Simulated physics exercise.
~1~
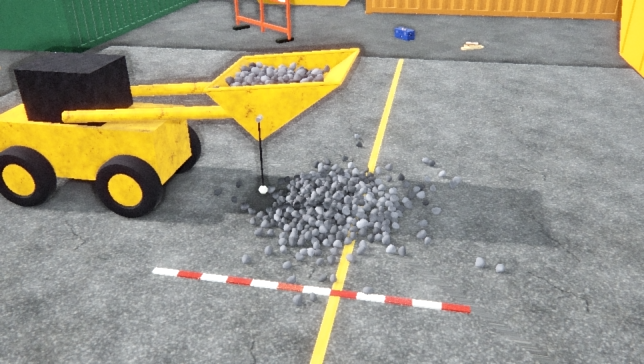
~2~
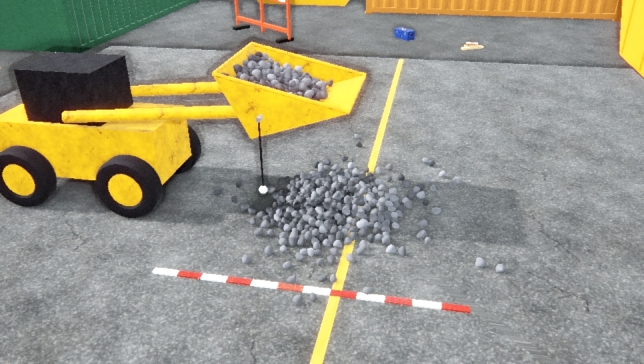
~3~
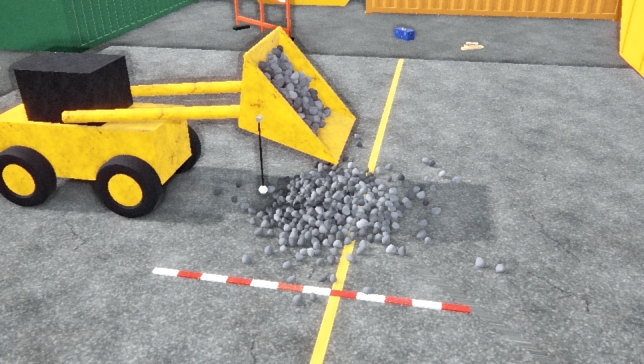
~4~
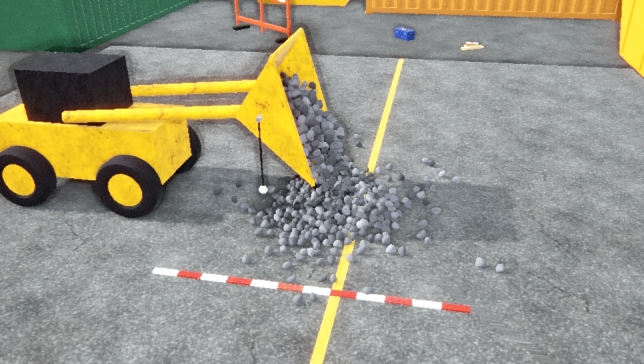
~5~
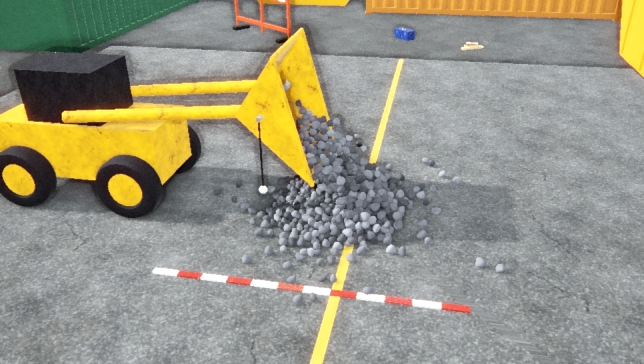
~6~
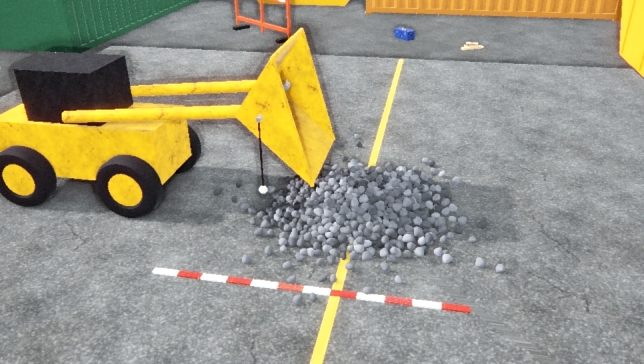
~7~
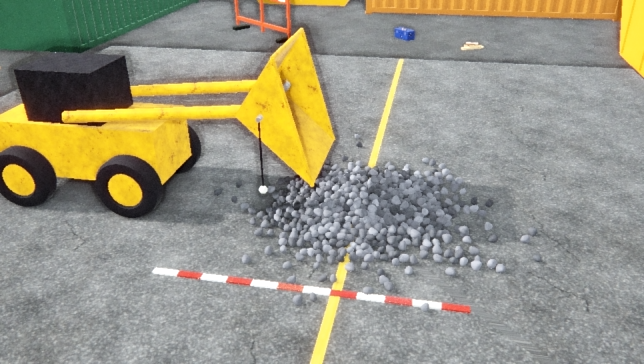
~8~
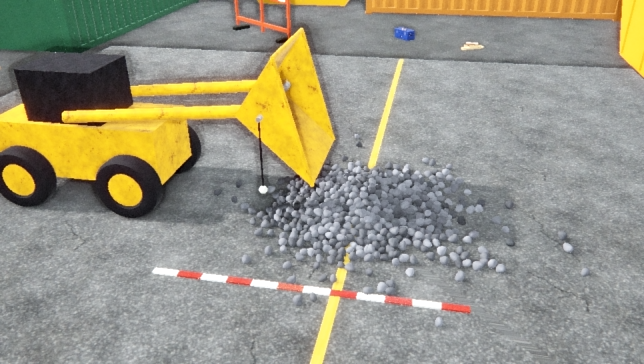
On a paved yard, a yellow loader tips its raised bucket, pouring grey stones onto a pile that spreads right across a yellow line.
